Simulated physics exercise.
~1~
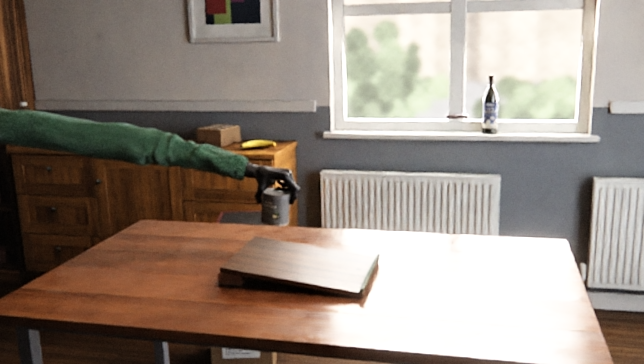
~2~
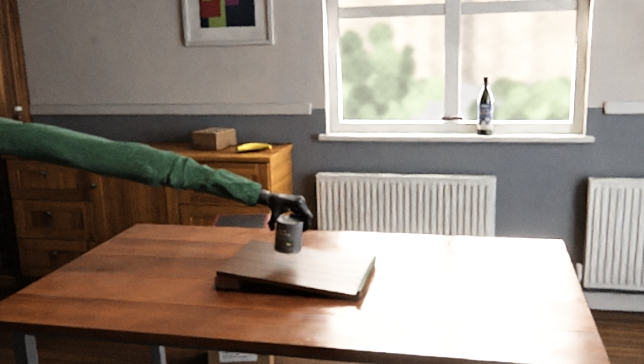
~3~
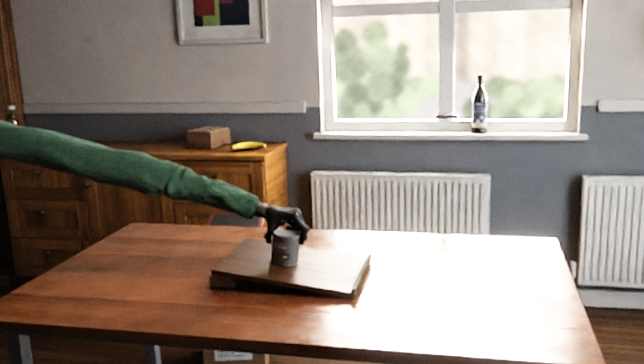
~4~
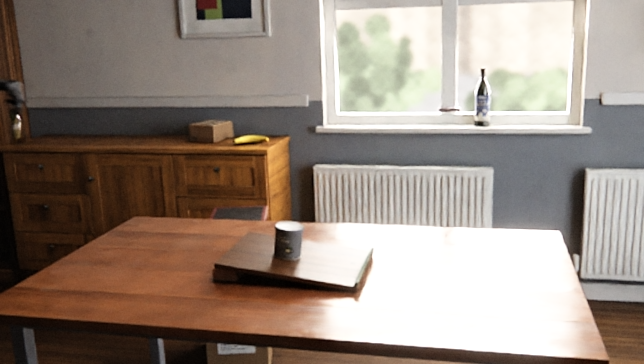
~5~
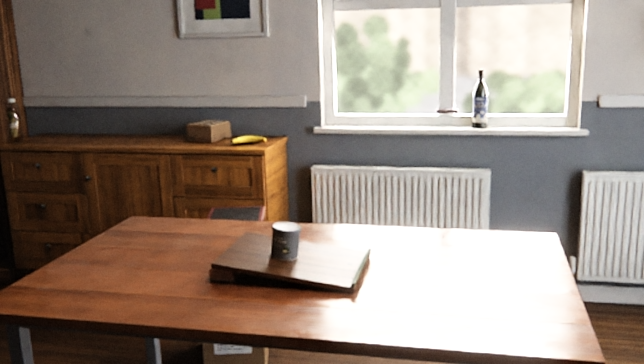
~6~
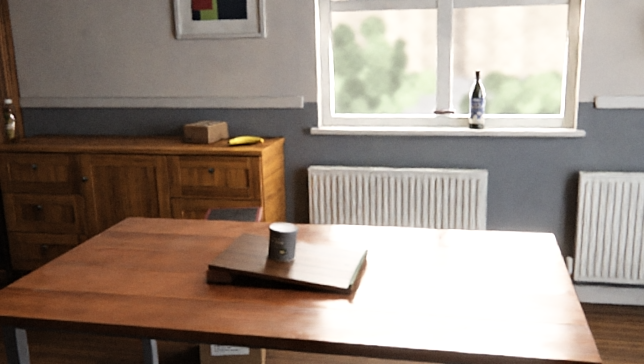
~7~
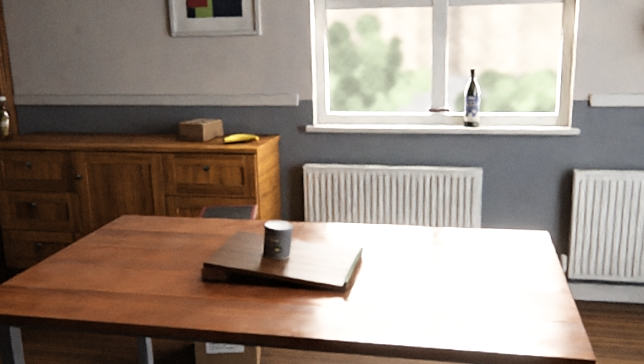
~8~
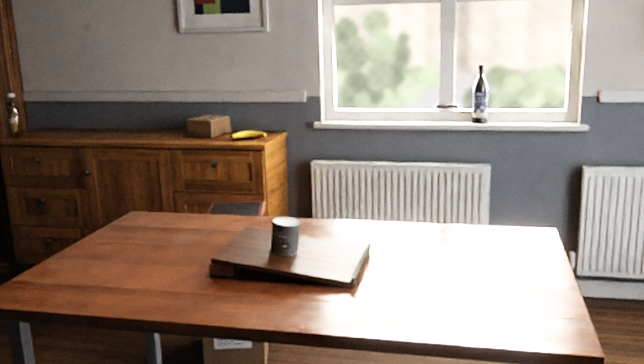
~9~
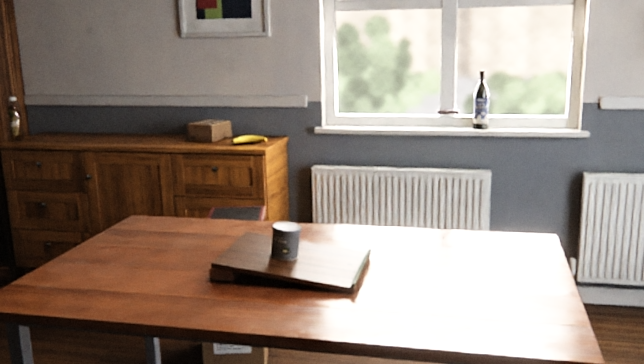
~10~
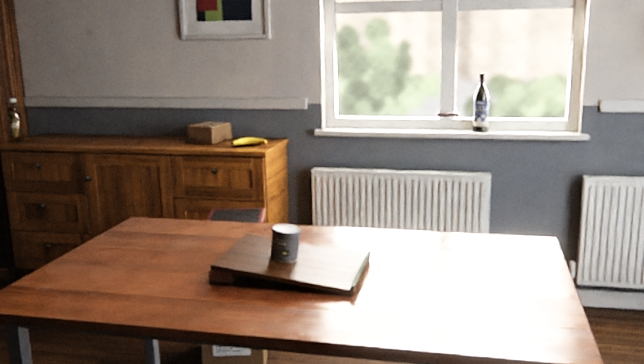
A grey tin, held in a dark-gloved hand at the end of a green-sleeved arm, moves over a reddish-brown wooden table seen from slightly above by a gently swaying camera. A dark board lies at a slight tilt on the tabletop, with a wooden sideboard behind at left, white radiators along the wall, and a bottle on the sill of the bright window. The arm reaches in from the left, carries the tin right and down, and sets it on the board. The hand lets go and withdraws. The tin stays where it was put, and the board remains still.
